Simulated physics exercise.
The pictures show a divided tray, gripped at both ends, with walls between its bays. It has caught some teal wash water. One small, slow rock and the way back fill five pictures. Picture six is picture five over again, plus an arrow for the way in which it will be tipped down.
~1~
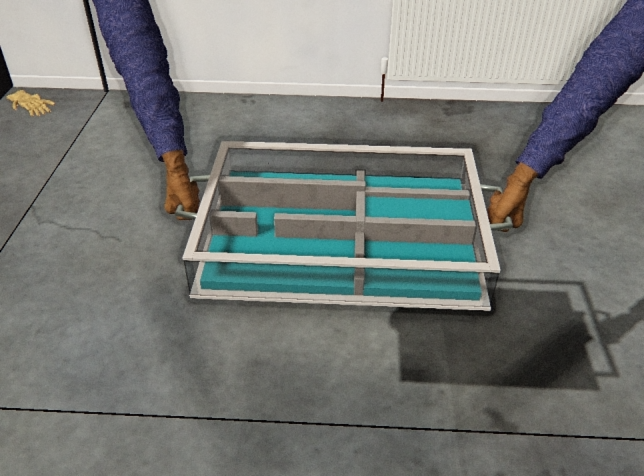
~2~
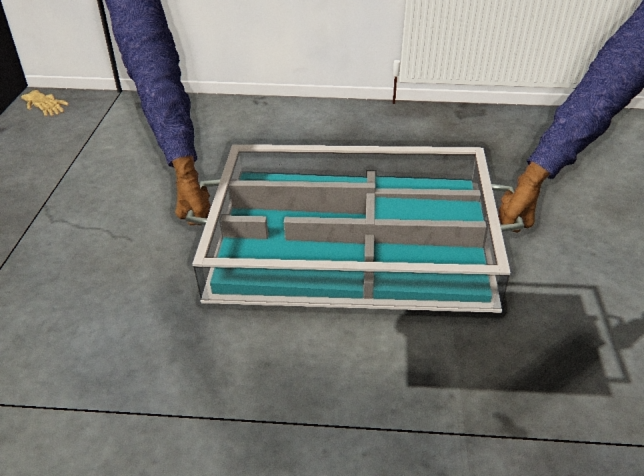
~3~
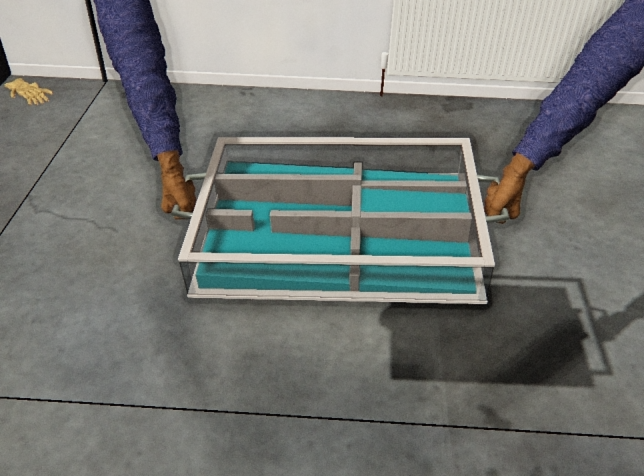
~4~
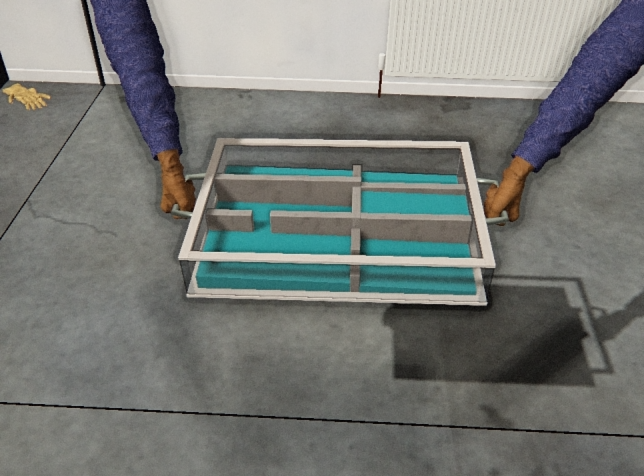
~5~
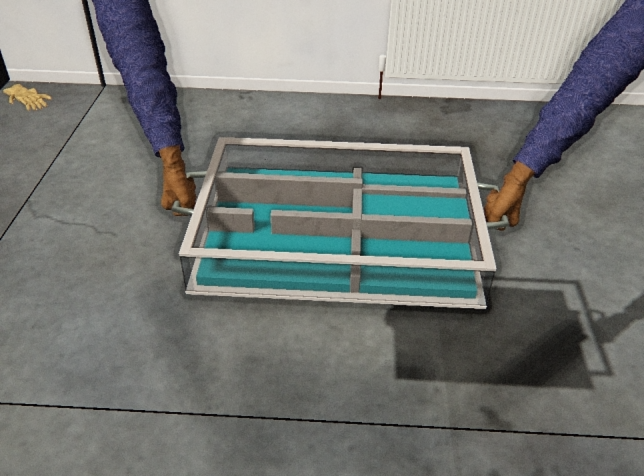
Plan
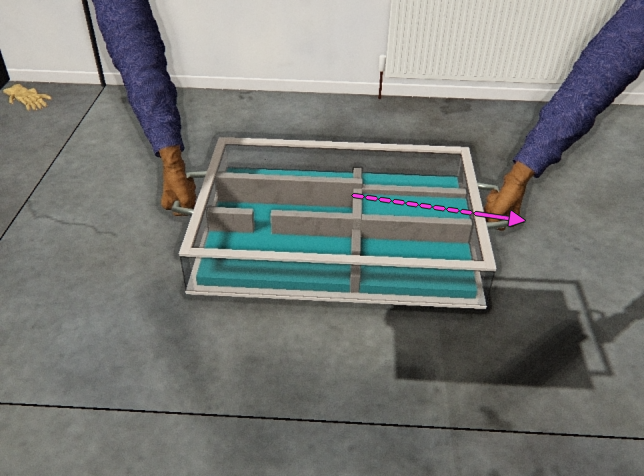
A room with a grey floor, a white wall and a ribbed panel is seen from above and in front. Two arms in purple sleeves with brown gloves hold a pale-framed, clear-sided tray of teal water with grey dividers, a yellowish glove lying at far left and a dark shadow at right. The hands tilt the tray very slightly toward the front left, then level it, while the view jogs briefly and returns.
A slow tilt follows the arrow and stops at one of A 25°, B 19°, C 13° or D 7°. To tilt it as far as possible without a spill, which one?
C is the one.
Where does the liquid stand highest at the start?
The centre right bay.
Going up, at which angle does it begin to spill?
B it is.
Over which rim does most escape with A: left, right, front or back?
The right rim.
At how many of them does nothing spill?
Two of them.
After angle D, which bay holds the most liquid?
It is the front right one.
The arrow ends at (519, 219).
For angle A, about 33 % goes over the rim.
For angle B, about 10 % goes over the rim.
For angle C, nothing spills; the front right bay holds the most.
For angle D, nothing spills; the front right bay holds the most.
